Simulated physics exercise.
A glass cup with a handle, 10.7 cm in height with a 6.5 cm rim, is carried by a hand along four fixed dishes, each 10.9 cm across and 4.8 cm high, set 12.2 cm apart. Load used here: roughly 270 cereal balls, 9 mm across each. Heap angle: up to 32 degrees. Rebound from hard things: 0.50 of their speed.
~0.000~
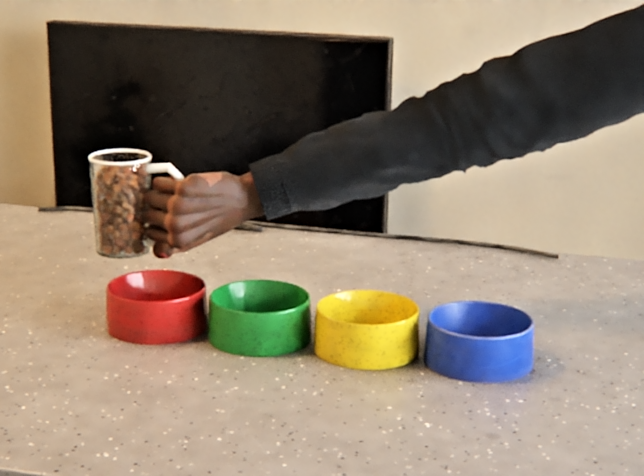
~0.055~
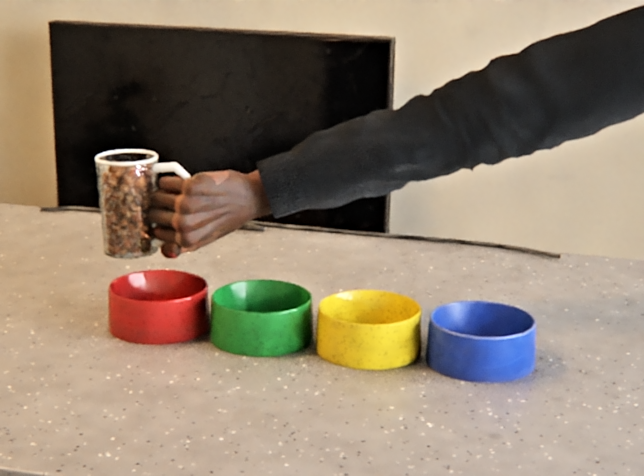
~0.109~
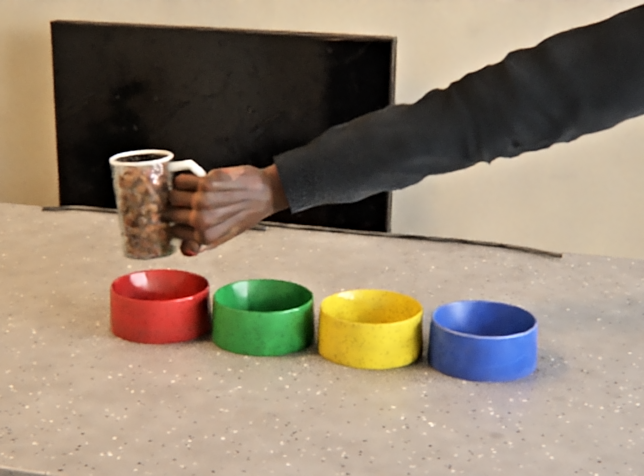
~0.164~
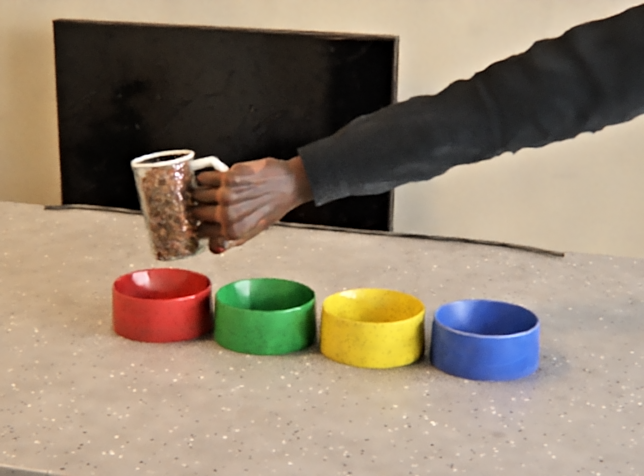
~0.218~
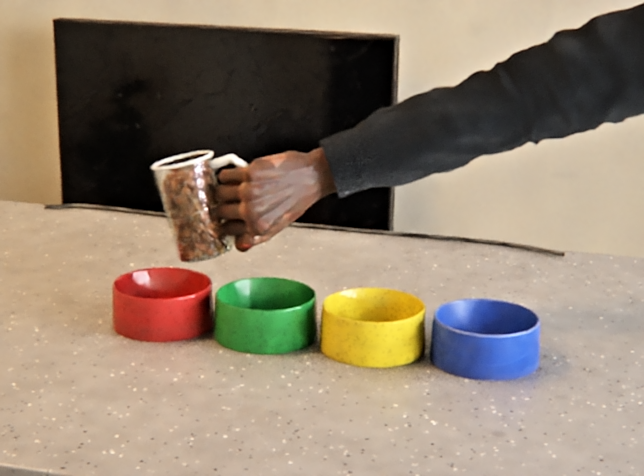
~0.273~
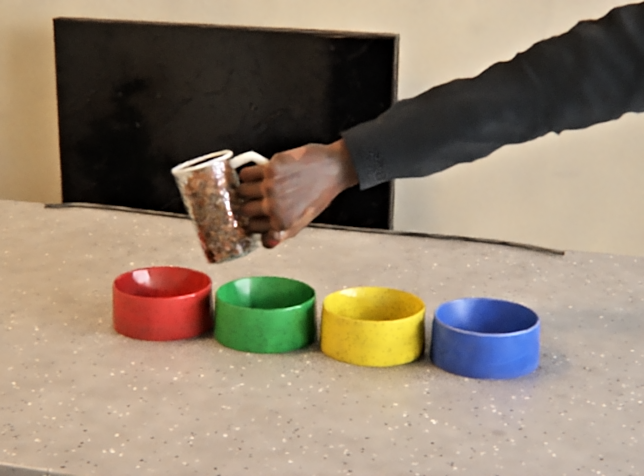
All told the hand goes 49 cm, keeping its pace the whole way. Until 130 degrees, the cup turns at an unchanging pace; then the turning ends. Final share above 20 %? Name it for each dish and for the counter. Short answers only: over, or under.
One by one: Red: Stays within a fifth, blue: Goes past a fifth, green: Stays within a fifth, yellow: Stays within a fifth, counter: Stays within a fifth.
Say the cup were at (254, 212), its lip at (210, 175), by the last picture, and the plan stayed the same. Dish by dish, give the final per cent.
Per cent kept: Red 0; blue 100; green 0; yellow 0.
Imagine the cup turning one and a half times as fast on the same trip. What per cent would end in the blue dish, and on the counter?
In that case the blue dish gets 90 and the counter gets 0.
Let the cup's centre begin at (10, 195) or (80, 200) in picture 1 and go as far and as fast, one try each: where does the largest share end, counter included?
The biggest share goes to yellow on the first try and blue on the second.
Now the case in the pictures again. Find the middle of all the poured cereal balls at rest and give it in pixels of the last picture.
My guess is close to (489, 341).
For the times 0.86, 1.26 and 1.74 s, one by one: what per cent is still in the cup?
Around 100 per cent at the first moment, 100 at the second and 0 at the third.
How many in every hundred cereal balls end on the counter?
Roughly 0 in a hundred.
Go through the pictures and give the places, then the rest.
The first picture shows cup at (122, 204), tilt 0 degrees, lip at (93, 155), moved 0.0 cm; middle of the pieces at (118, 209); red dish at (156, 286); green dish at (260, 297); yellow dish at (368, 308); blue dish at (481, 319).
The second picture shows cup at (129, 204), tilt 1 degrees, lip at (99, 156), moved 0.6 cm; middle of the pieces at (125, 209).
The third picture shows cup at (146, 205), tilt 4 degrees, lip at (114, 158), moved 2.5 cm; middle of the pieces at (143, 210).
The fourth picture shows cup at (171, 206), tilt 9 degrees, lip at (136, 161), moved 5.2 cm; middle of the pieces at (168, 212).
The fifth picture shows cup at (194, 207), tilt 14 degrees, lip at (155, 165), moved 7.8 cm; middle of the pieces at (192, 213).
The sixth picture shows cup at (218, 208), tilt 19 degrees, lip at (176, 169), moved 10.6 cm; middle of the pieces at (216, 215); red dish at (163, 282); green dish at (266, 293); yellow dish at (374, 304); blue dish at (487, 316). The cup turns about 90 degrees a second and travels 50 cm a second.
Then, at 0.86 s, tilt 71 degrees; cup holds 100 %.
After 1.26 s, tilt 106 degrees; cup holds 100 %.
After 1.74 s, tilt 130 degrees; cup holds 0 %, blue 100 %.
In the end, at 2.5 s, red 0 %, blue 100 %, green 0 %, yellow 0 %, counter 0 %.
